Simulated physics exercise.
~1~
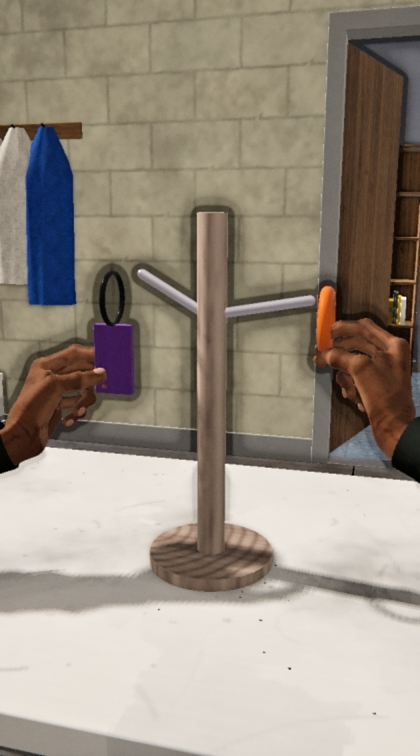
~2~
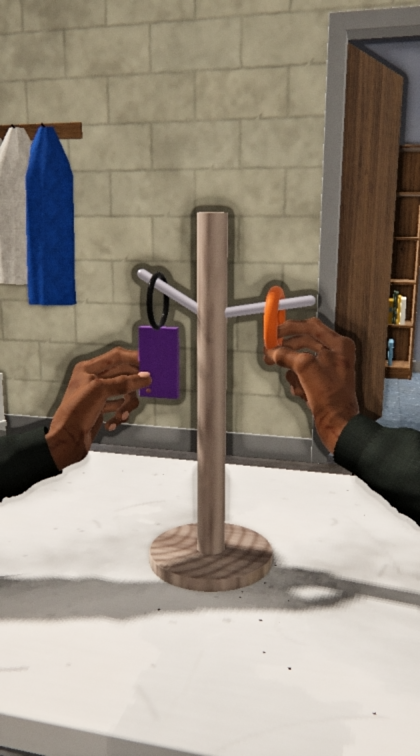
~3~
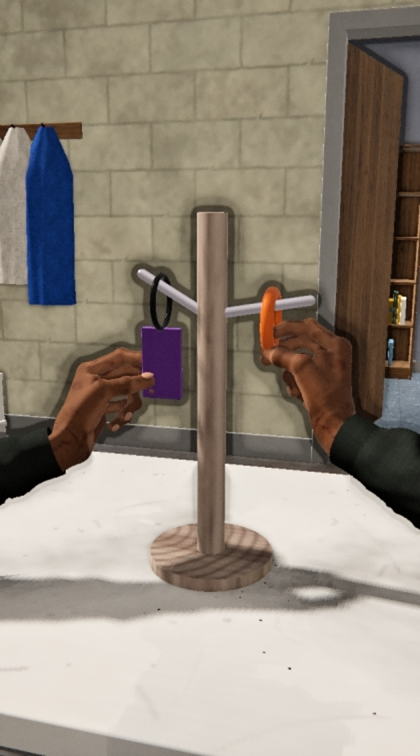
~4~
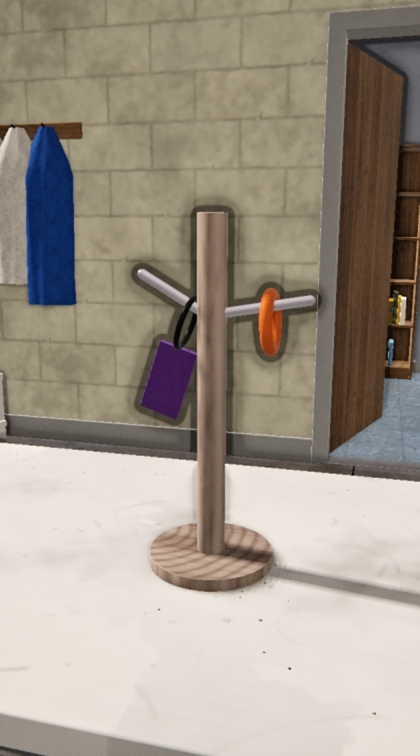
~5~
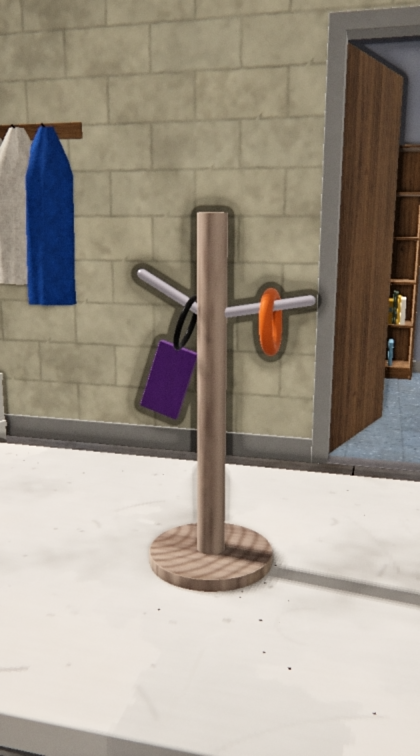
At the start, two hands hold a purple tag with a black loop and an orange ring on either side of a wooden stand with two pale, angled pegs. The left hand moves the tag to the right while the right hand moves the orange ring to the left, bringing each onto a peg. Both hands pause there, still holding on. Then they let go and leave the view, and the tag slides inward and down toward the post, tilting. At the end, the orange ring and the slanted purple tag both hang still on their pegs.
